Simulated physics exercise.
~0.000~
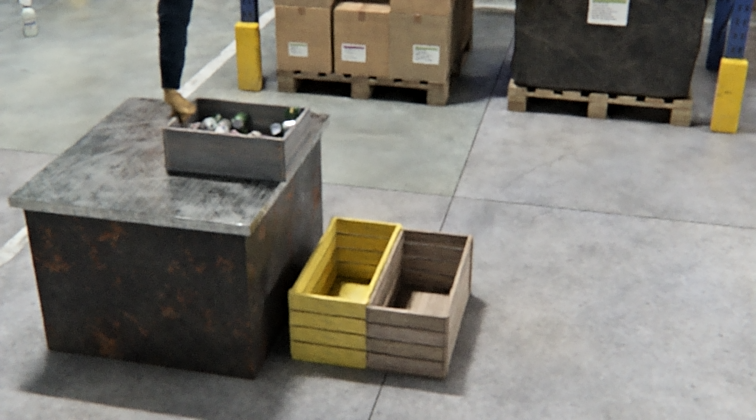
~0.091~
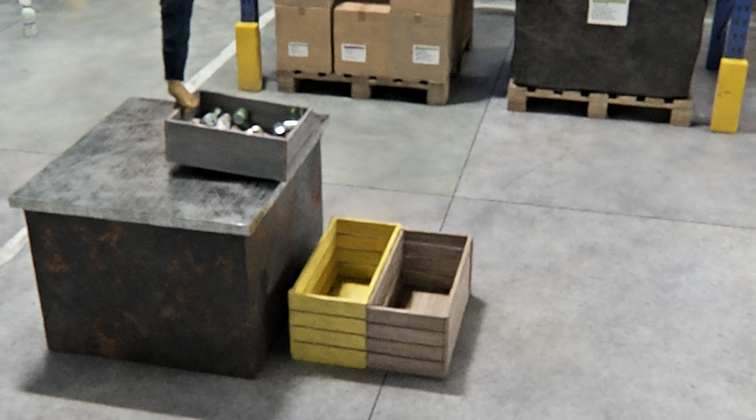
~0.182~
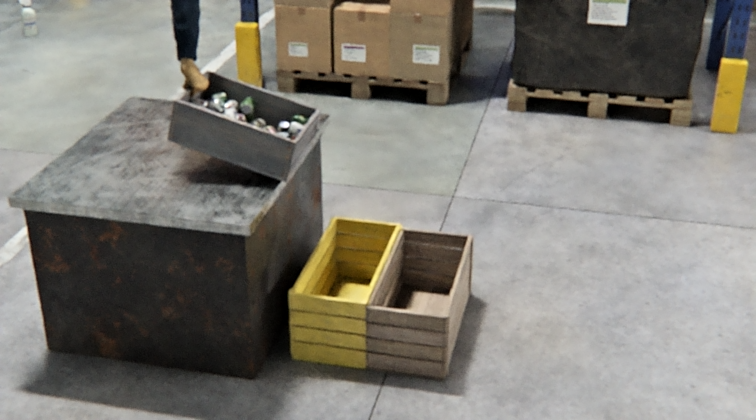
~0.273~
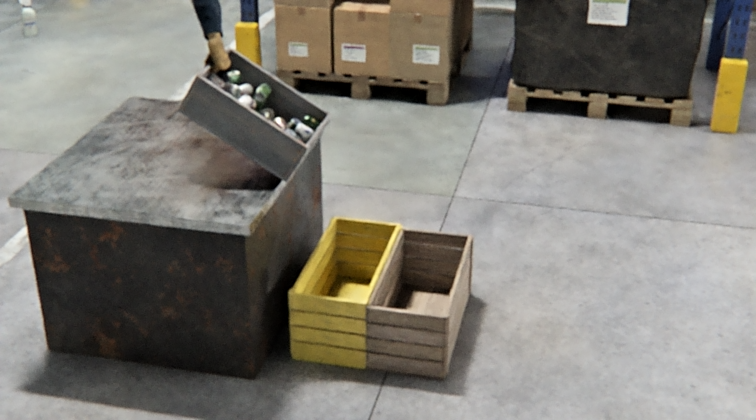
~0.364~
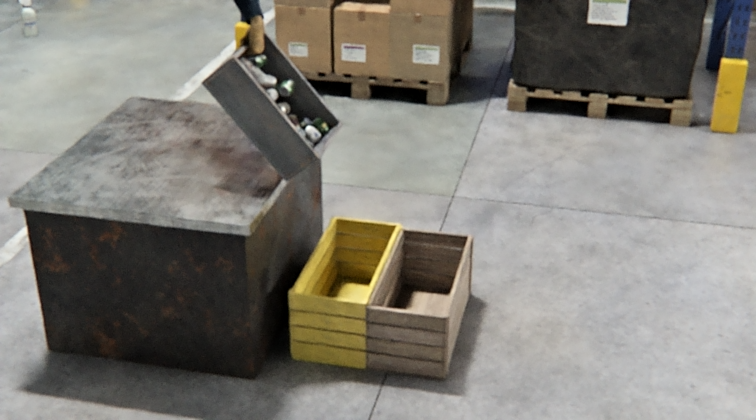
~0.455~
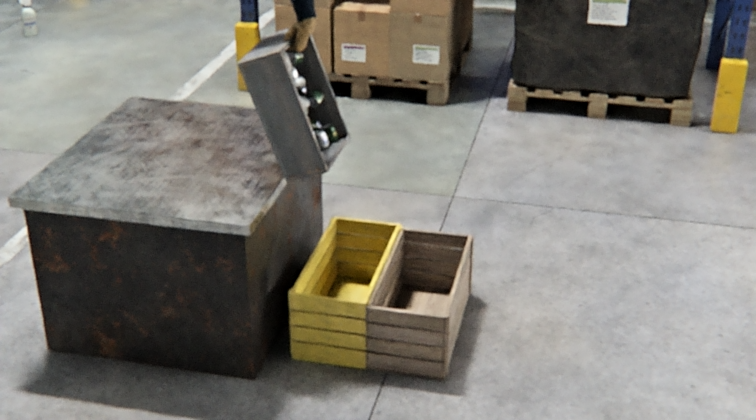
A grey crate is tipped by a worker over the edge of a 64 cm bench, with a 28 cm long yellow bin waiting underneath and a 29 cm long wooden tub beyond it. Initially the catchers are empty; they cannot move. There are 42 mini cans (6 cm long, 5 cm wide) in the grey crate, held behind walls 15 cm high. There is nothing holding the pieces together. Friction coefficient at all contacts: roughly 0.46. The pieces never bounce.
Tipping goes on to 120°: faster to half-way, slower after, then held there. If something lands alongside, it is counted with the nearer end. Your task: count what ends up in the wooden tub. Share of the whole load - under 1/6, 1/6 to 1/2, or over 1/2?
Over 1/2.
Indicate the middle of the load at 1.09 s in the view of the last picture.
Estimated centre in the last picture: (424, 316).
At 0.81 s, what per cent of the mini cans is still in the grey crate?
Roughly 35 per cent is still inside.
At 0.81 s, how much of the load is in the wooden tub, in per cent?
Estimated fraction: Some 10 percent.
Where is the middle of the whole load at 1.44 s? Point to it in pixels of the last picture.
Centre: Approx. (424, 319).
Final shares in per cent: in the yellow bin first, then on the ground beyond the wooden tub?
The shares come out near 25 and 15 in a hundred.
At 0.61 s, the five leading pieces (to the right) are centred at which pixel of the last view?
Near (359, 130) in pixels.
After 0.61 s, tilt 100°; 40 still in the grey crate and 2 in the air.
After 0.81 s, tilt 120°; 14 still in the grey crate, 4 in the wooden tub and 24 in the air.
After 1.09 s, tilt 120°; 2 still in the grey crate, 5 in the yellow bin, 25 in the wooden tub, 4 on the ground beyond the wooden tub and 6 in the air.
Outcome (at 1.44 s), 11 in the yellow bin, 25 in the wooden tub and 6 on the ground beyond the wooden tub. Asked share, 25 of 42, 60 per cent.
